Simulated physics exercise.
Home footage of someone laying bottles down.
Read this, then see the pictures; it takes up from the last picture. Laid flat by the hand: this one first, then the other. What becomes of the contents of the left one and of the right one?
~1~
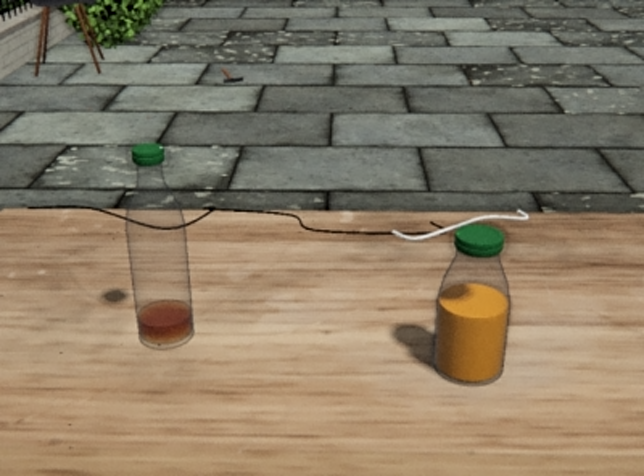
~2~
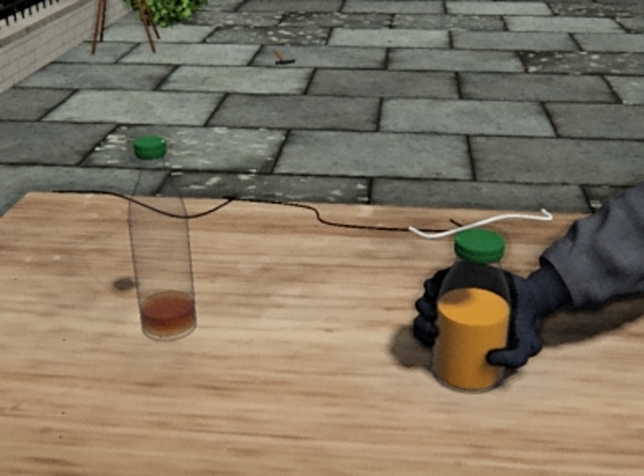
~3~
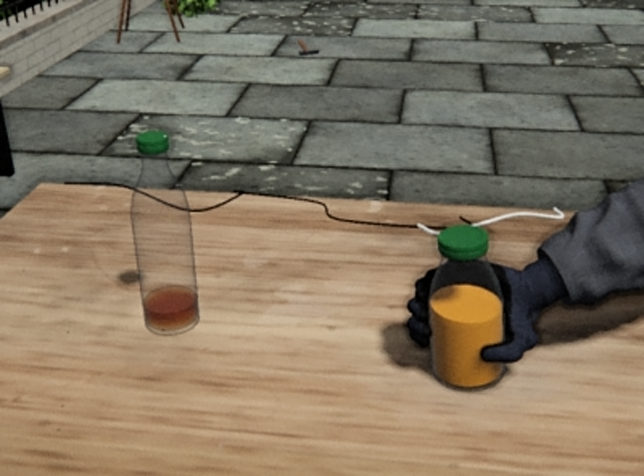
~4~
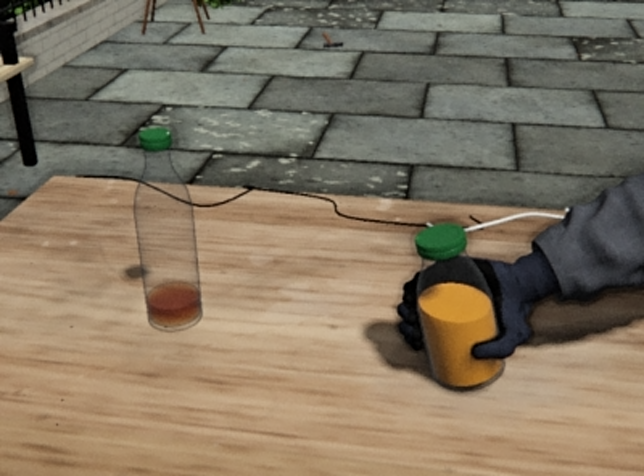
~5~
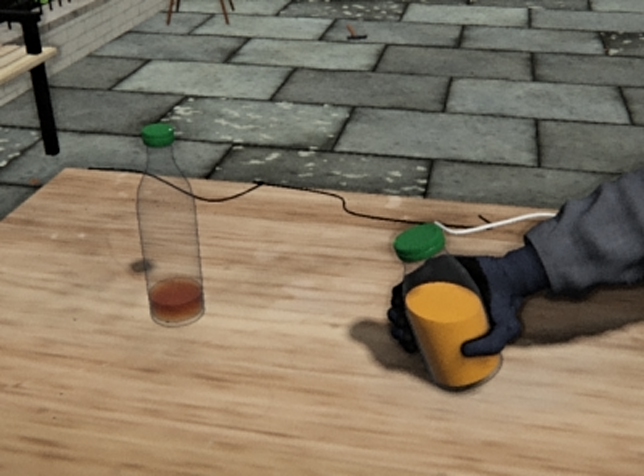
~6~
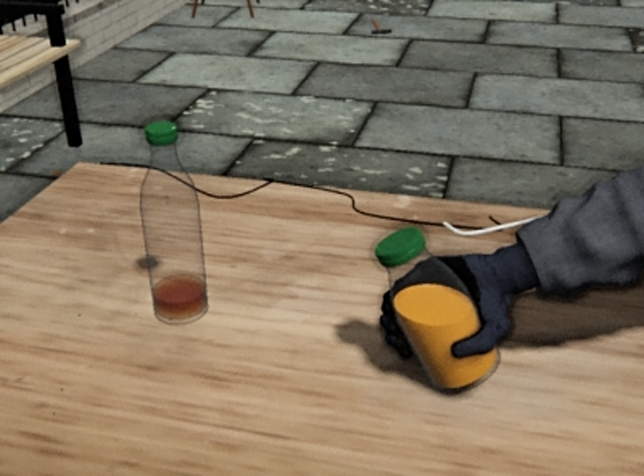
Left: They stay put; right: They stay put.
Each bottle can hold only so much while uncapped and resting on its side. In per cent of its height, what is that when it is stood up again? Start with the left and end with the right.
Roughly 22 percent, then 14 percent.
Shortly, the right bottle is nearly down; right bottle, no leak.
Then, the right bottle lies flat; right bottle, no leak.
At the finish, both lie flat; right bottle, no leak; left bottle, no leak.
